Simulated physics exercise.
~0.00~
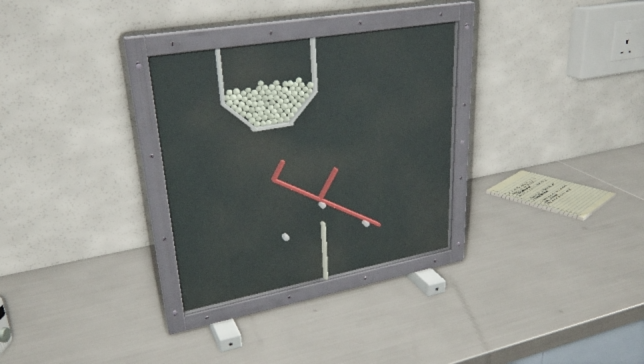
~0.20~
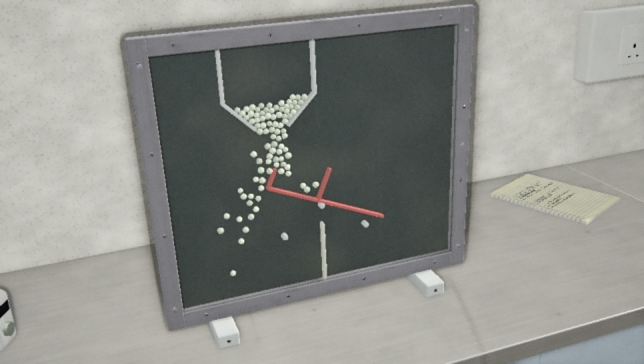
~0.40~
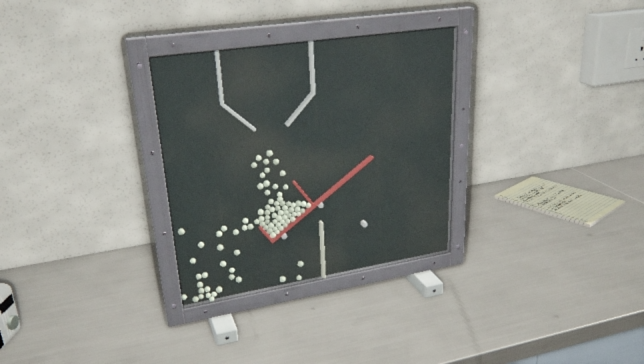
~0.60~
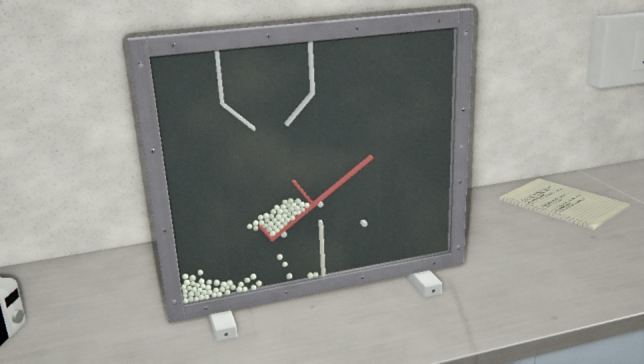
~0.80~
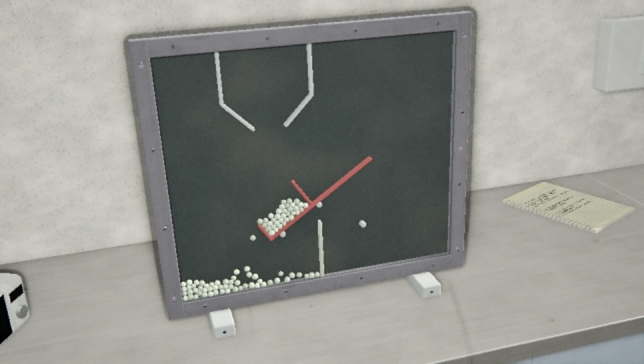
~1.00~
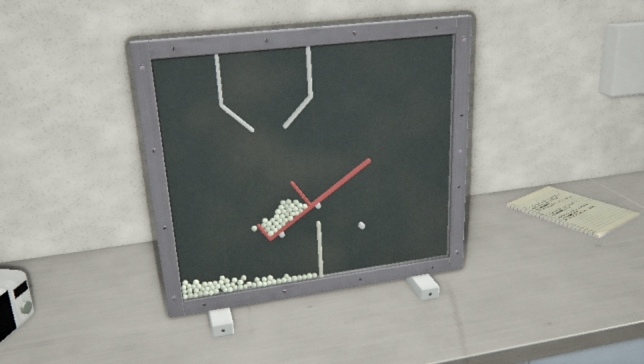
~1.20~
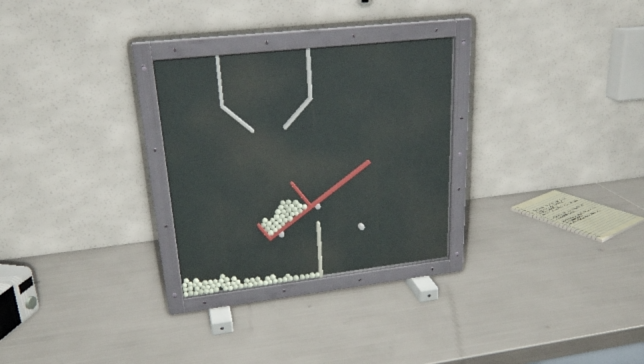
A pile of small glossy white balls fills a pale hopper at the top of a dark, grey-framed upright case standing on a light countertop against a wall, seen from the front and slightly above as the view drifts gently sideways. Below, a red tray with a short upright fin slopes down to the right above a low divider. The balls pour out, striking the tray's left end and spilling past it to the left. The tray tips left, catching a heap while others keep dropping. The hopper empties, and the fallen balls spread flat across the left bin. Finally, most lie there, some rest on the left-tilted tray, and the right bin stays empty.
